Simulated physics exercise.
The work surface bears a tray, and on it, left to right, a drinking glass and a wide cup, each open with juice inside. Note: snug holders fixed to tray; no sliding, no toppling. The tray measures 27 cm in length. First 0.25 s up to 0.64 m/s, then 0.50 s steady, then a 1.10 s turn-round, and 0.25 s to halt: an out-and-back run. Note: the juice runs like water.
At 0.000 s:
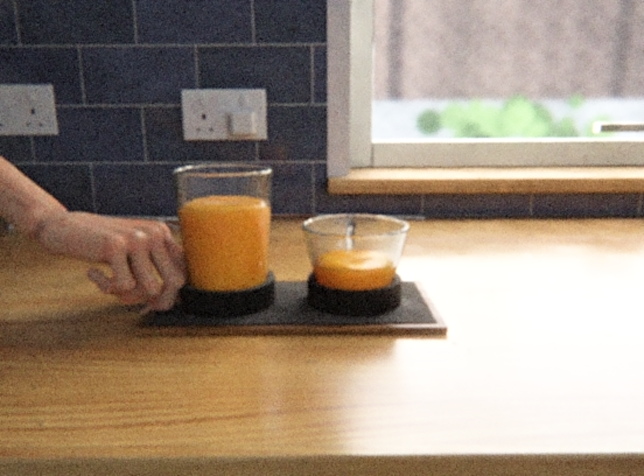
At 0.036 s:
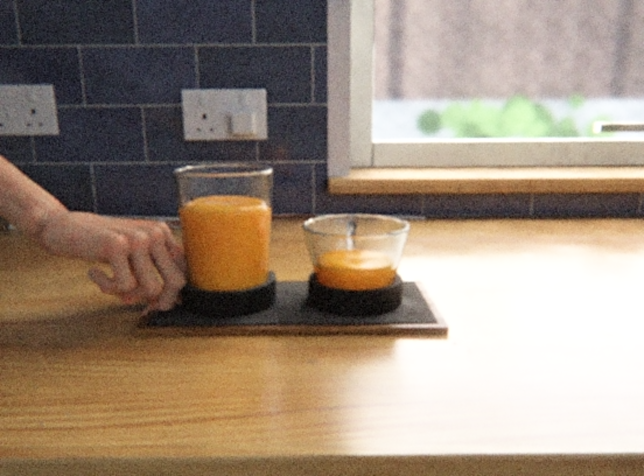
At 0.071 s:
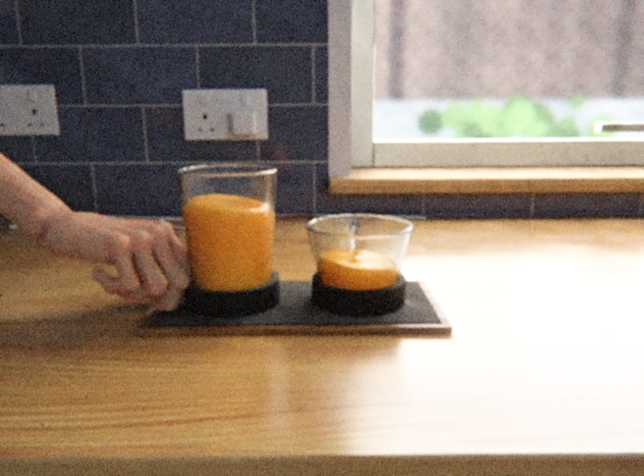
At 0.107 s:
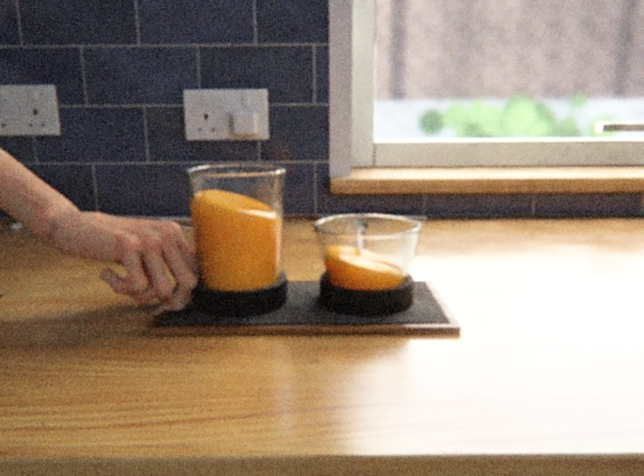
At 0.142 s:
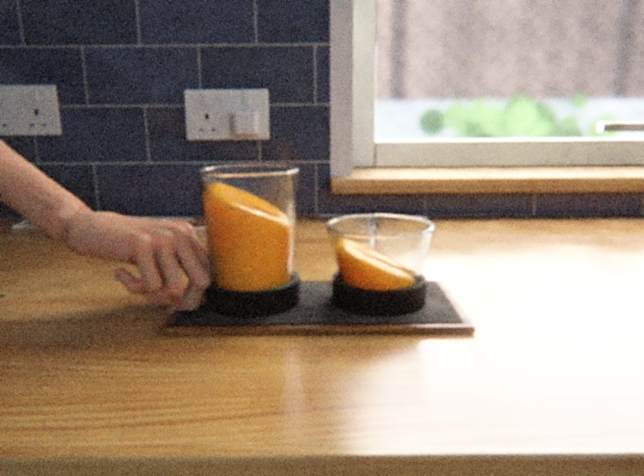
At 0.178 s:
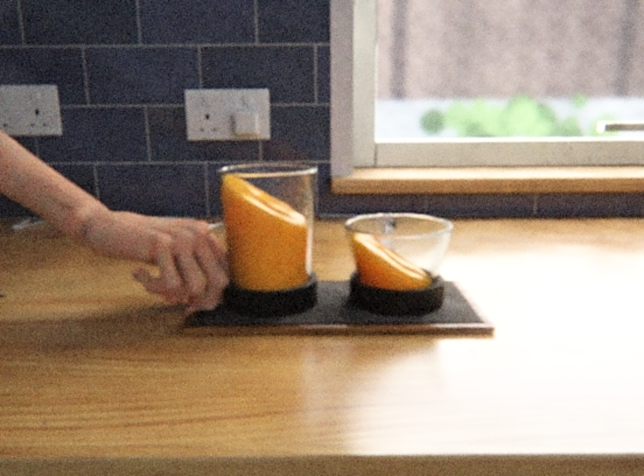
A hand pushed a dark tray holding a tall glass and a wide cup of orange juice to the right along a wooden counter, and the juice sloped steeply up toward the left in both.
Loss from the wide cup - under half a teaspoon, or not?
It ends up with no loss.
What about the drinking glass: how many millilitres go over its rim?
Roughly 0 ml.
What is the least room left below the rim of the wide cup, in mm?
At its peak the liquid sits around 9 mm under the rim.
After 0.72 s the tray moves at 0.64 m/s; losses from the left are 0, 0 ml.
After 1.26 s the tray moves at 0.07 m/s; losses from the left are 0, 0 ml.
After 1.80 s the tray moves at 0.63 m/s; losses from the left are 0, 0 ml.
After 2.35 s the tray moves at 0.00 m/s; losses from the left are 0, 0 ml.
In the end losses from the left are 0, 0 ml.
